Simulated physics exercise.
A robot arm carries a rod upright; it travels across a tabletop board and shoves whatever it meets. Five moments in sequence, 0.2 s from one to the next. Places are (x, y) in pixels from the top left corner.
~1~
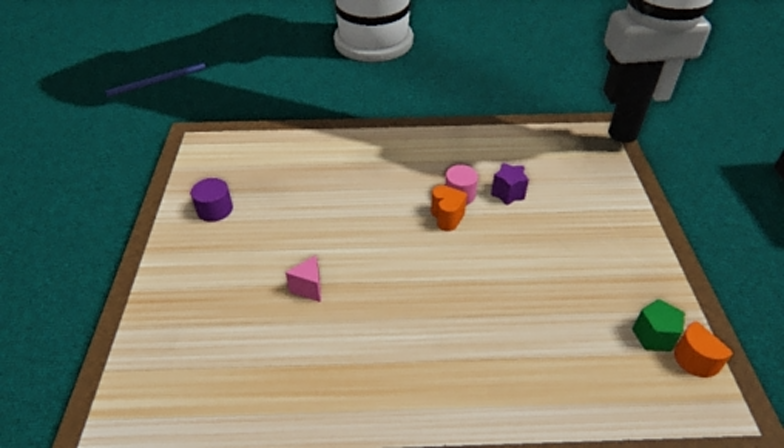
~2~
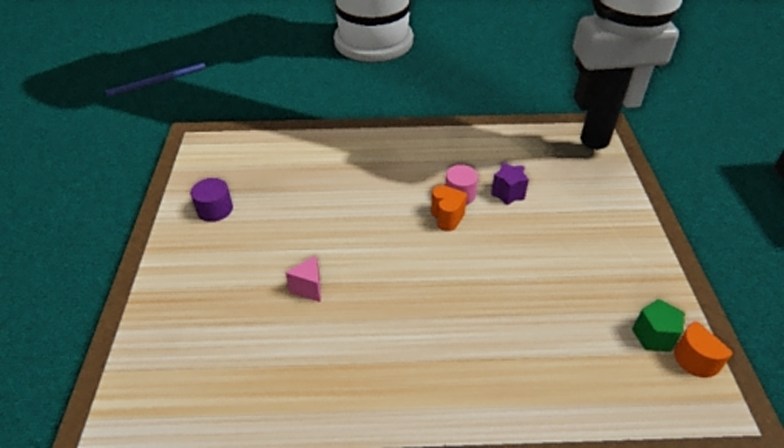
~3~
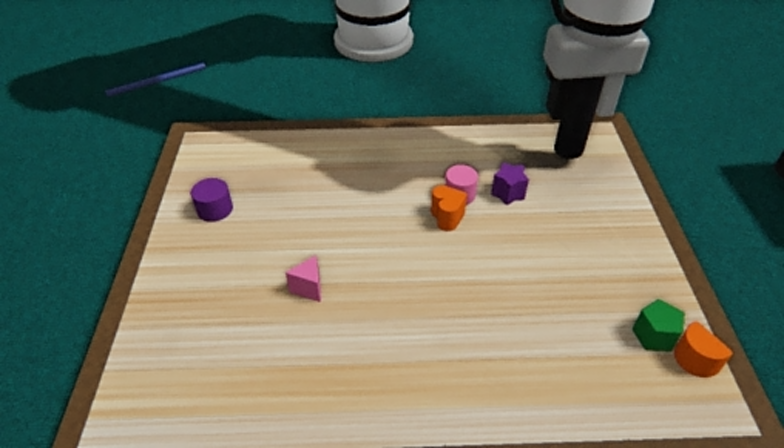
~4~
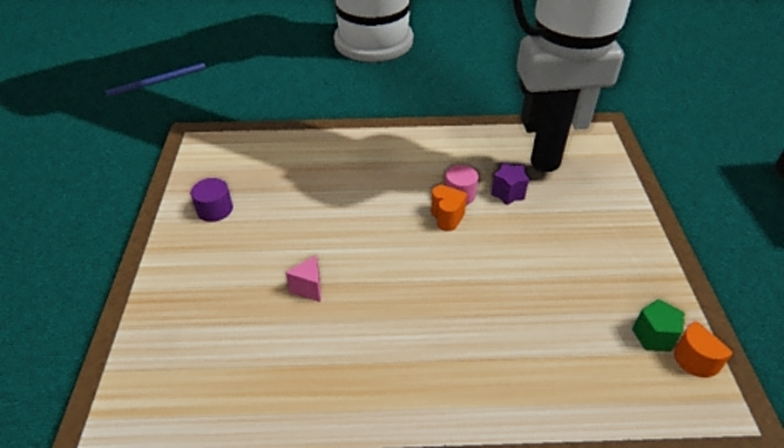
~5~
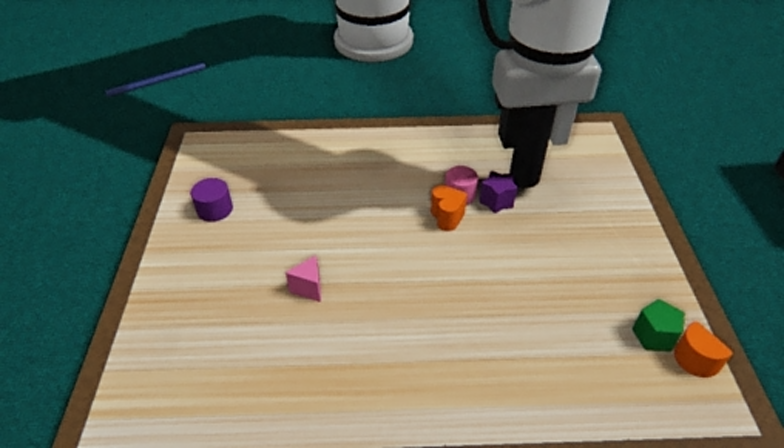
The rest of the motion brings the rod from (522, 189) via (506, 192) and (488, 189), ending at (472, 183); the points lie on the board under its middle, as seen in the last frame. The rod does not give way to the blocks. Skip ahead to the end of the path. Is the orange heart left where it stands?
Yes, I think so.
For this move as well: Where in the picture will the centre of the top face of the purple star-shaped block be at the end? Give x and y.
Somewhere near (481, 188).
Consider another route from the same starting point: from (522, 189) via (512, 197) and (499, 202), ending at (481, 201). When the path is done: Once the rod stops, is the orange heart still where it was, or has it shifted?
At the moment the path ends, the orange heart no longer stands where it did.
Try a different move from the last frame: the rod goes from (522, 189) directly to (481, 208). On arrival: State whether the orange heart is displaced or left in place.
The block moves away from its spot.
The first path, step by step. Halfway along, rod (497, 182); pink disc (453, 175); purple star-shaped block (483, 188), turned 40° anticlockwise.
At the end, rod (473, 174); orange heart unmoved; pink disc (449, 175); purple star-shaped block (481, 188), turned 55° anticlockwise.
